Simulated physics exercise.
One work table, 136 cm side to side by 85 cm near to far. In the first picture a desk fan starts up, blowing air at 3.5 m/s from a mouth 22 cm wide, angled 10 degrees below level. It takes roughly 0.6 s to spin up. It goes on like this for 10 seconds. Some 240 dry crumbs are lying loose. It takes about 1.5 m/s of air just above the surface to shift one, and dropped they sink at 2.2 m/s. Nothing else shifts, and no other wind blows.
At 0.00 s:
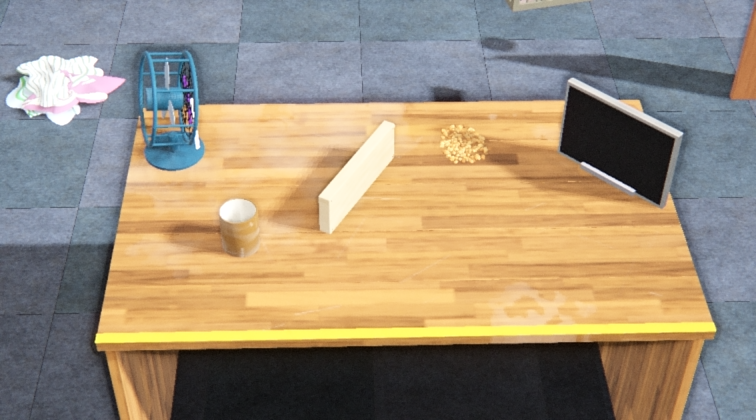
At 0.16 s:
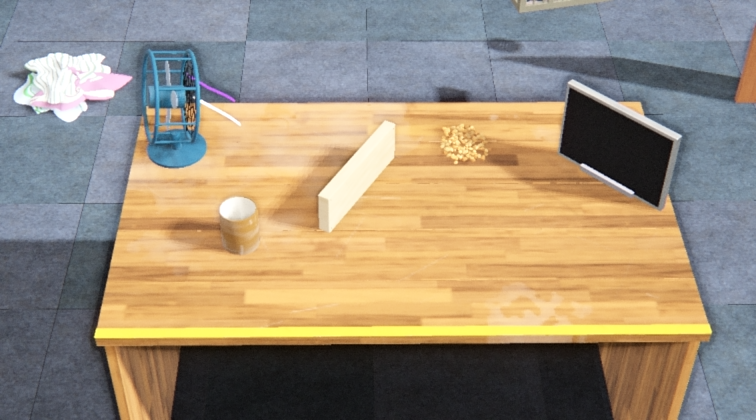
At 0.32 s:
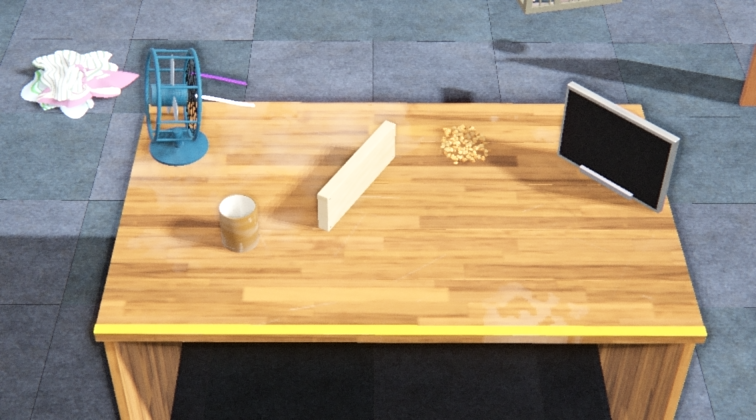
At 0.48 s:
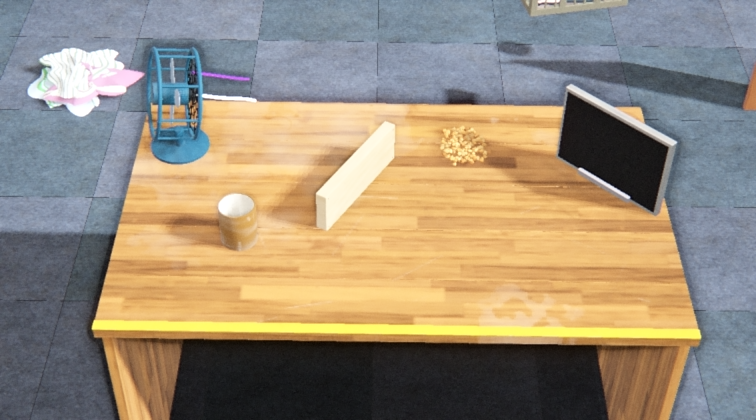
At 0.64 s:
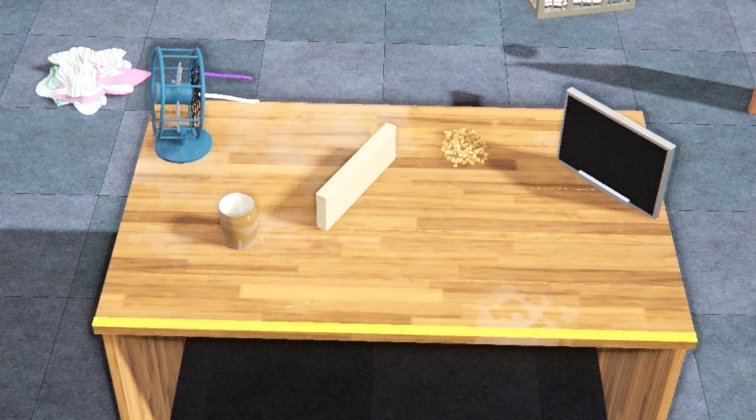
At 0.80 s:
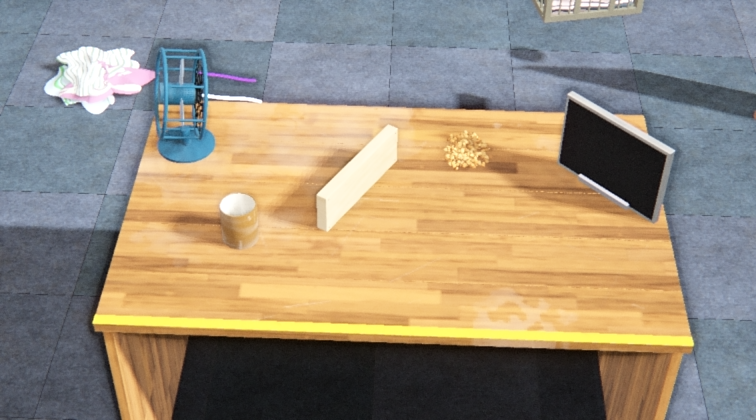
On a grey tiled floor, a wooden work table with a yellow front edge is seen from above and in front. A blue desk fan stands at the back left near a tan mug, with a pale upright board, golden crumbs and a black-screened laptop farther right. Purple and white streamers on the fan swing out to the right, the crumbs barely change, and the view drifts slightly.
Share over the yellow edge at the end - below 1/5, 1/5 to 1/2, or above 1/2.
Expect fewer than twenty percent of them over that edge.
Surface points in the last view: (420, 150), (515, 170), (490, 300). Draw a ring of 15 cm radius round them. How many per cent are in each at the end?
Estimates in listed order: 20 %; 50 %; 0 %.
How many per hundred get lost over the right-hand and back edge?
30 % right-hand, 0 % back.
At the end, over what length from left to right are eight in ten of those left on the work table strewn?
About 40 cm.
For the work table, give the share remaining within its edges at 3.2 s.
Share at that time: Some 70 %.
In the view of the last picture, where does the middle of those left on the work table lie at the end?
Around (497, 163).
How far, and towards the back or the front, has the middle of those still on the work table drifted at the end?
Forward, about 5 cm.
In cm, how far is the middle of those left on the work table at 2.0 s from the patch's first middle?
About 10 cm.
After 2.0 s, 36 % are on the move or not yet settled, 0 % are over the yellow edge; the middle of those still in play is near (508, 164).
After 3.2 s, 30 % are on the move or not yet settled, 0 % are over the yellow edge; the middle of those still in play is near (497, 163).
After 5.5 s, 27 % are on the move or not yet settled, 0 % are over the yellow edge; the middle of those still in play is near (497, 163).
After 10.0 s, at the end, 0 % are over the yellow edge; the middle of those still in play is near (497, 163).
